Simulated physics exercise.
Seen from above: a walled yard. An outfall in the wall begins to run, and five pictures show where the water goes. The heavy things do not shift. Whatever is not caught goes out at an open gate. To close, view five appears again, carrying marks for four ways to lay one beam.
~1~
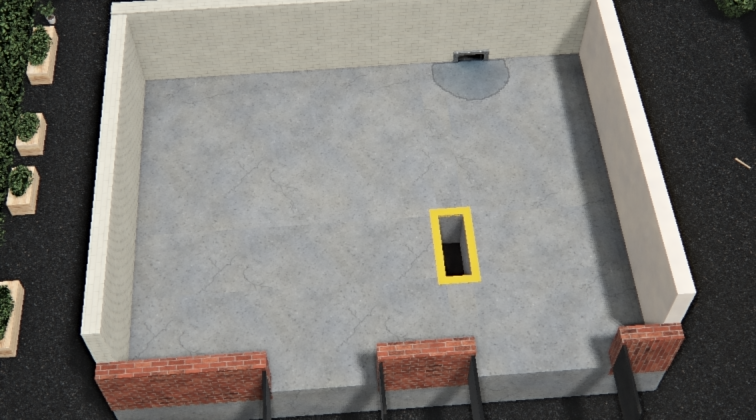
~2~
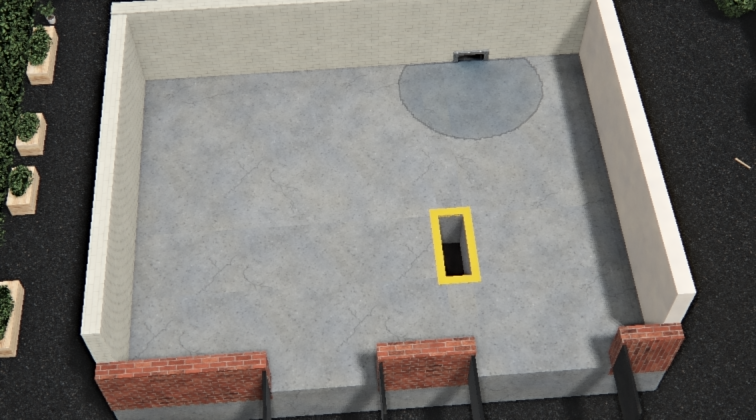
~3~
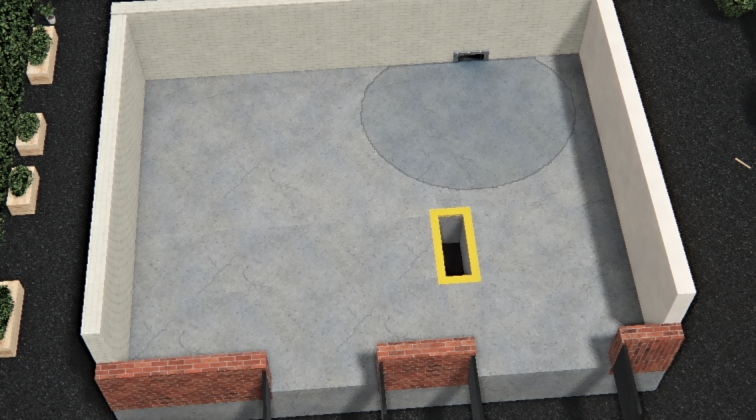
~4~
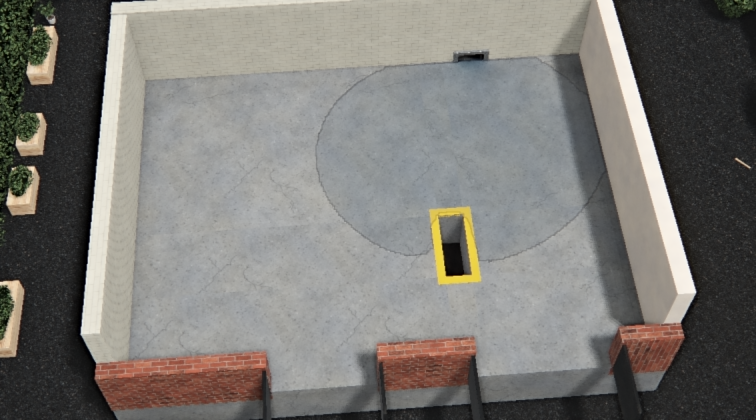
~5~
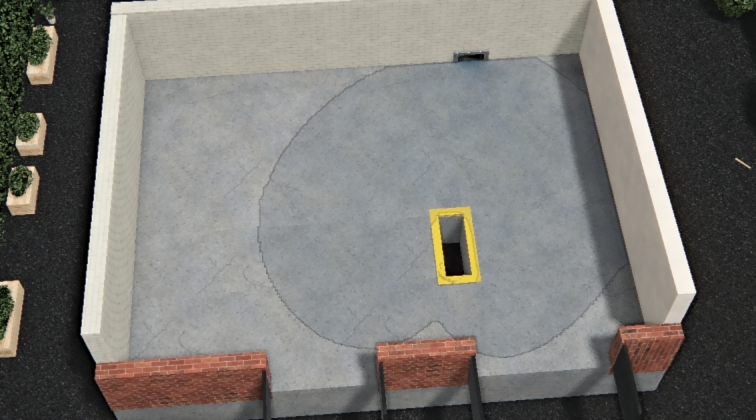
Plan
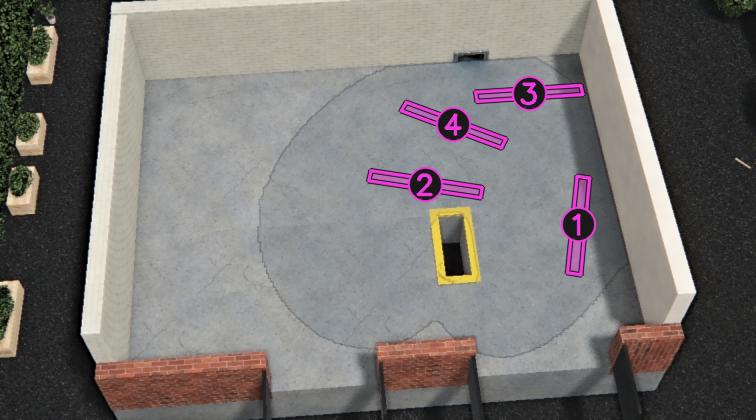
A walled yard with a grey floor is seen from high above, its pale walls on three sides and low red brick sections along the near edge. A small dark outlet sits in the far wall, right of centre, a yellow-edged pit lies in the floor, and planters line the left. Water spreads from the outlet in a widening rounded sheet, reaches and surrounds the pit, and nears the brickwork, while the camera stays still.
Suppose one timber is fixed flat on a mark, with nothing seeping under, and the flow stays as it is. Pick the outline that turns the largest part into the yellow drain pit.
1.
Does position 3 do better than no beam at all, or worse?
Worse.
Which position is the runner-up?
Here it is position 3.
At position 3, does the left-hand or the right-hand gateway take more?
More leaves on the left.
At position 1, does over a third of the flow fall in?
No, it does not.
On the marked copy, 1 from (574, 273) to (583, 177); 2 from (369, 175) to (481, 192); 3 from (476, 96) to (581, 90); 4 from (403, 106) to (503, 143).
For position 1, about 26 % of the stream runs into the yellow drain pit, about 69 % out by the gates.
For position 2, about 9 % of the stream runs into the yellow drain pit, about 88 % out by the gates.
For position 3, about 16 % of the stream runs into the yellow drain pit, about 78 % out by the gates.
For position 4, about 8 % of the stream runs into the yellow drain pit, about 87 % out by the gates.
